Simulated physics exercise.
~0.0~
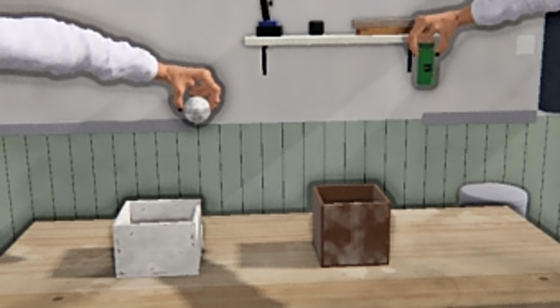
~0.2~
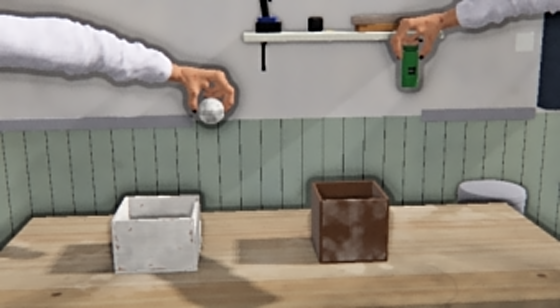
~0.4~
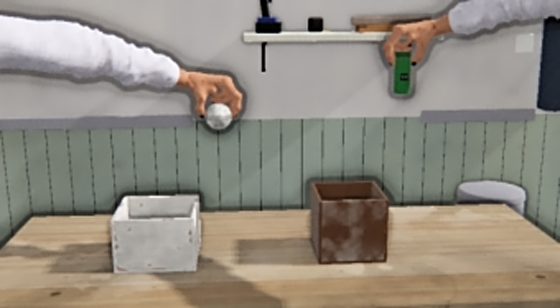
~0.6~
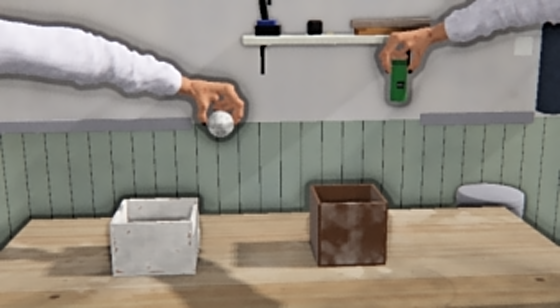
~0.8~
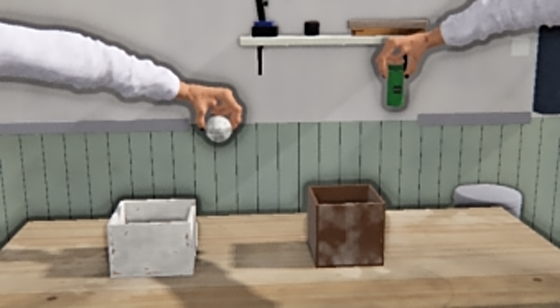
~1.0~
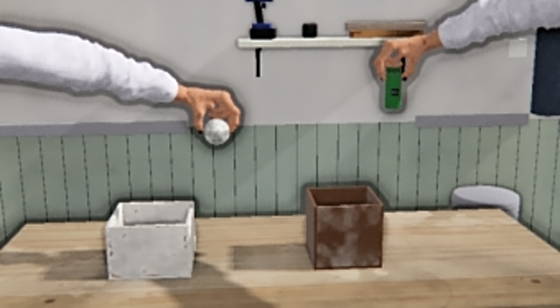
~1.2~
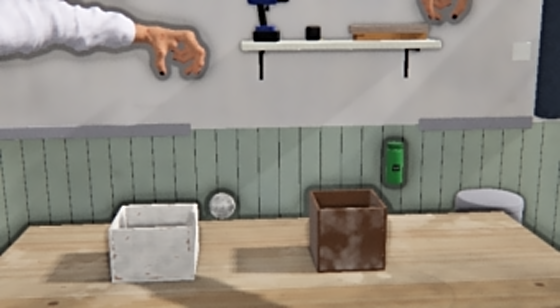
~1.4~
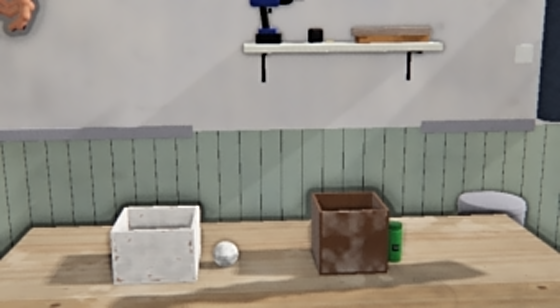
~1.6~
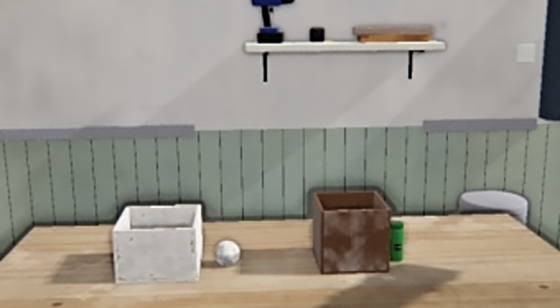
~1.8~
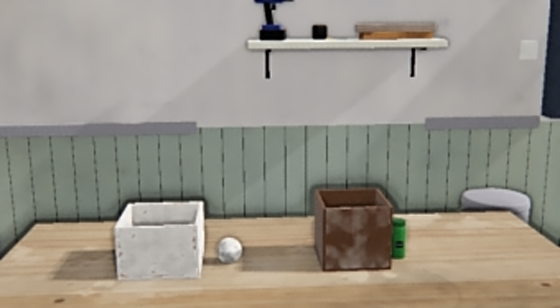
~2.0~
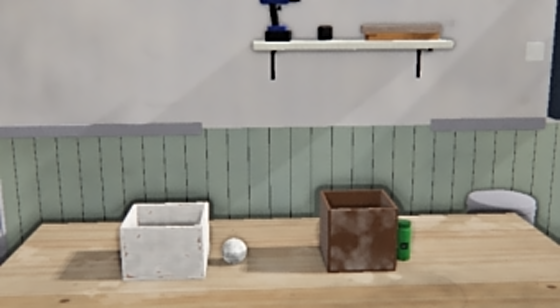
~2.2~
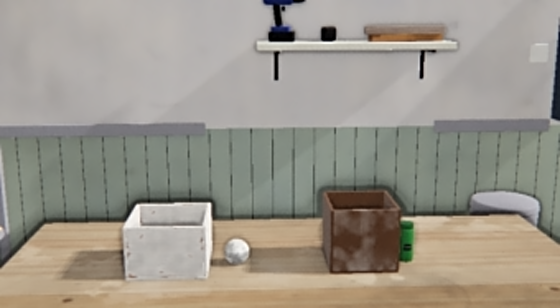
White ball and green shaker released by two hands, dropping onto a wooden table and landing beside the crates, outside both.
